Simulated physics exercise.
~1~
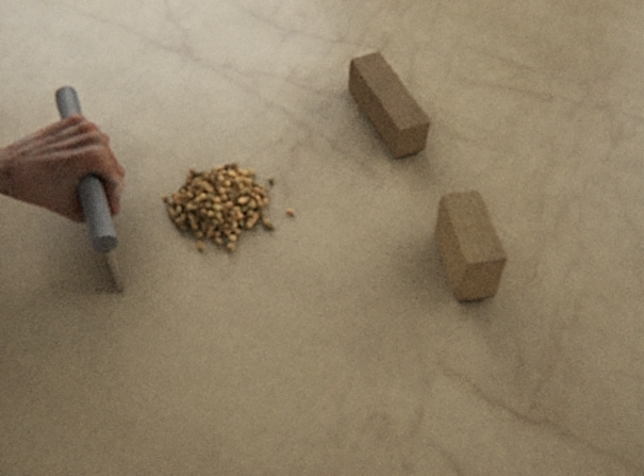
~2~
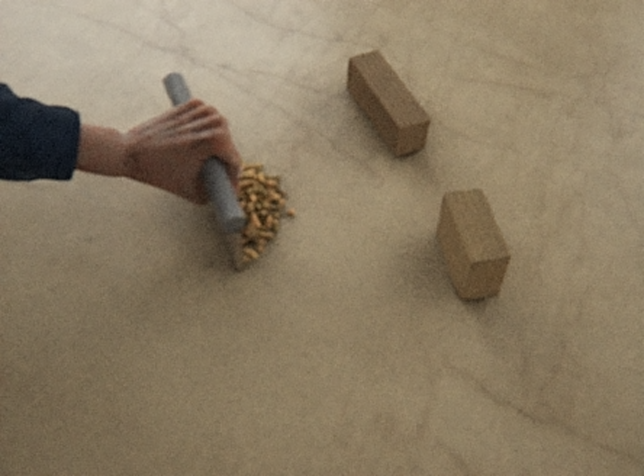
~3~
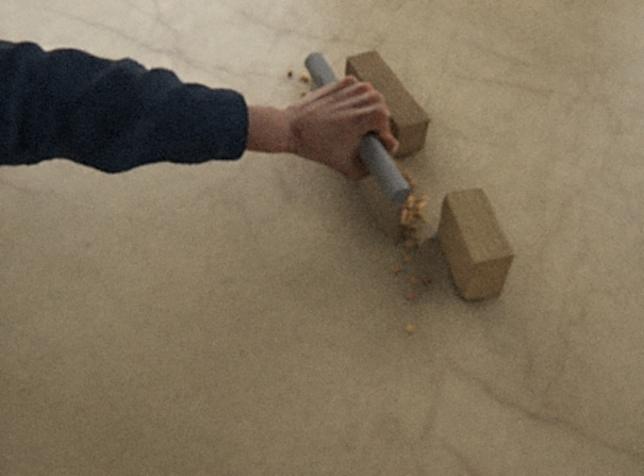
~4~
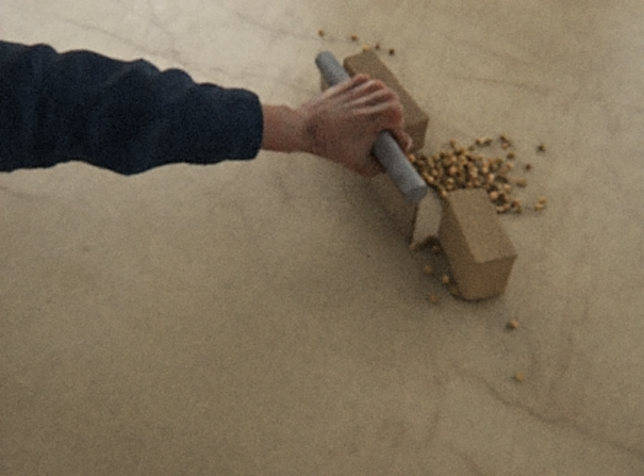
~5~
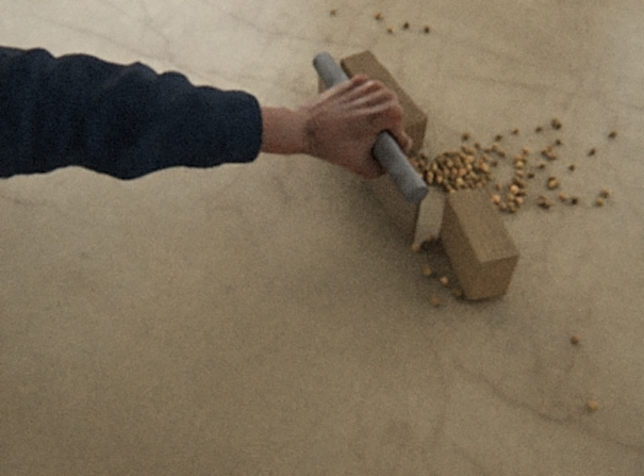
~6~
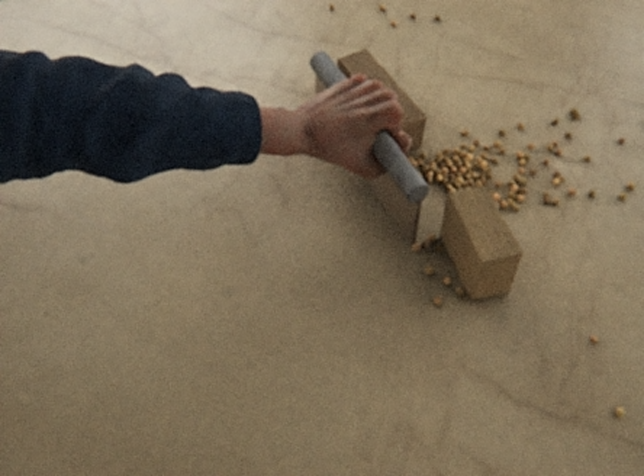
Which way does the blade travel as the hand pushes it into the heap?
The blade moves to the right, toward the two blocks, and then stops beside them.
